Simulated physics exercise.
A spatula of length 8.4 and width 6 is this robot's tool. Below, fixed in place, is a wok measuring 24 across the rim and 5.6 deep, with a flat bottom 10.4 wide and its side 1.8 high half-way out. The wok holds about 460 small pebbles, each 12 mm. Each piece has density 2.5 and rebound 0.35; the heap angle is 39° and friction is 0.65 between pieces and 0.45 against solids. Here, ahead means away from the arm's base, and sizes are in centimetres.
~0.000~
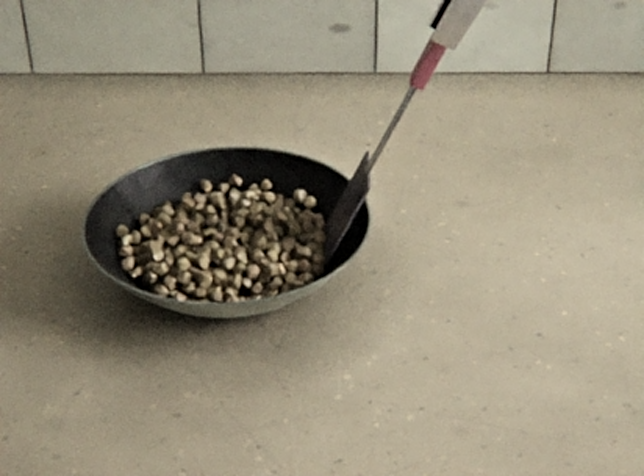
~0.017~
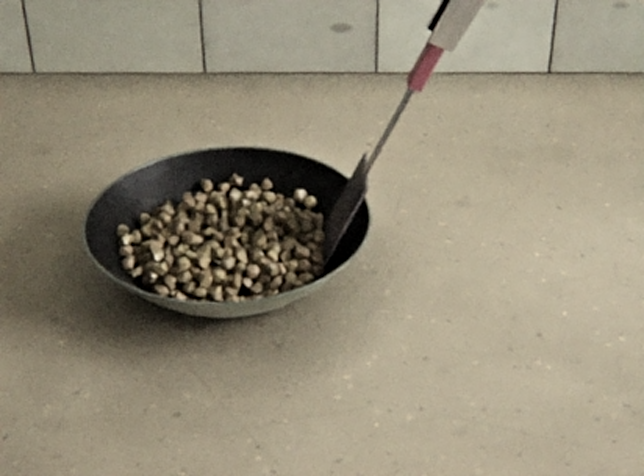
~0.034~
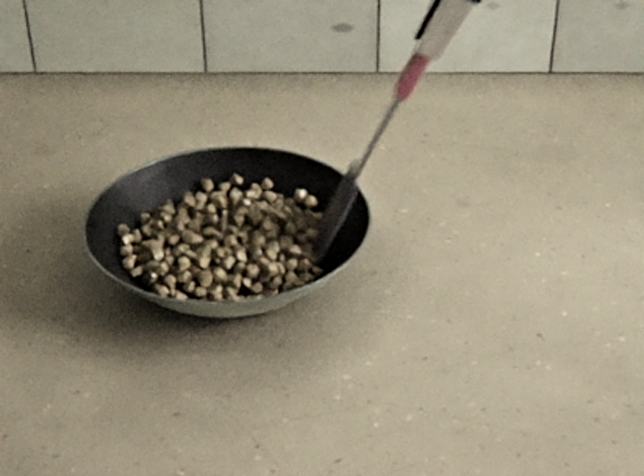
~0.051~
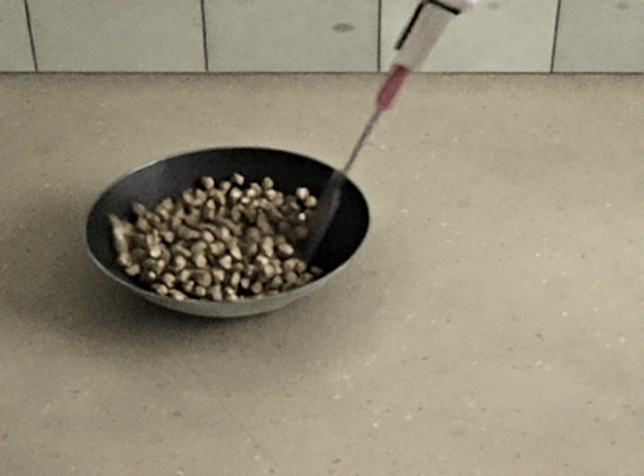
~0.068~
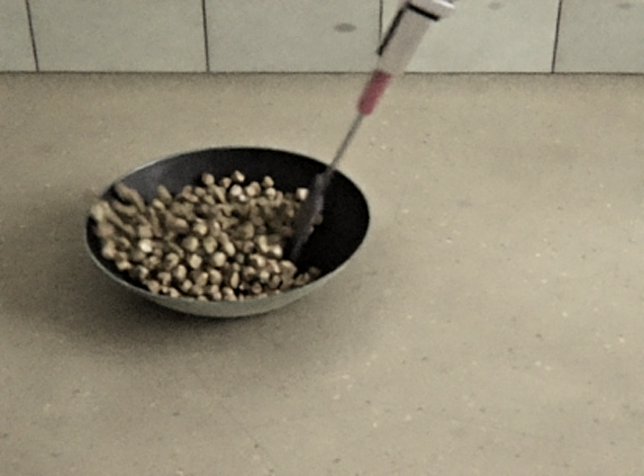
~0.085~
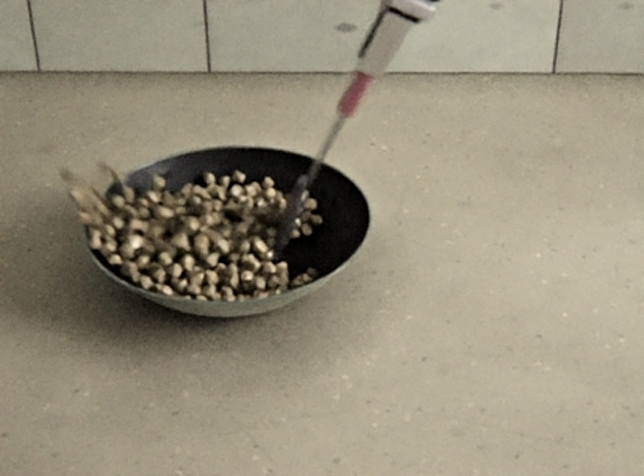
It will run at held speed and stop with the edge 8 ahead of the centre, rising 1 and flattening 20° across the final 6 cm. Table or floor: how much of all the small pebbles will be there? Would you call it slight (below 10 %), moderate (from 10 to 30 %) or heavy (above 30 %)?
I would call it heavy.
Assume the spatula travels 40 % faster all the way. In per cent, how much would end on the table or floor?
Around 50 per cent would finish on the table or floor.
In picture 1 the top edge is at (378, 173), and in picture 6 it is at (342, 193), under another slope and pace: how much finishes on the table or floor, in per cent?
Roughly 25 percent ends up there.
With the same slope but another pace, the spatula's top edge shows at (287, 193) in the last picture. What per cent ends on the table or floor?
Roughly 45 per cent.
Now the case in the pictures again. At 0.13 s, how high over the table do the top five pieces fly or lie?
I'd put them at about 11 centimetres above the table.
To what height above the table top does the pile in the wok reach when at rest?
6.5 cm.
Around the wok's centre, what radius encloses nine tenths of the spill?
I reckon it's some 35 centimetres.
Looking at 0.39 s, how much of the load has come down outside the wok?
Close to 35 per cent of the load.
By 0.13 s, sloping 65°, highest piece 13 above the table; 439 in the wok, 20 on the blade or in flight.
By 0.17 s, sloping 57°, highest piece 15 above the table; 427 in the wok, 32 on the blade or in flight.
By 0.39 s, sloping 45°, highest piece 8 above the table; 278 in the wok, 155 on the table or floor, 26 on the blade or in flight.
By 1.44 s, sloping 45°, highest piece 6 above the table; 277 in the wok, 182 on the table or floor.
Final count, 277 in the wok, 182 on the table or floor. That is 40 % on the table or floor.
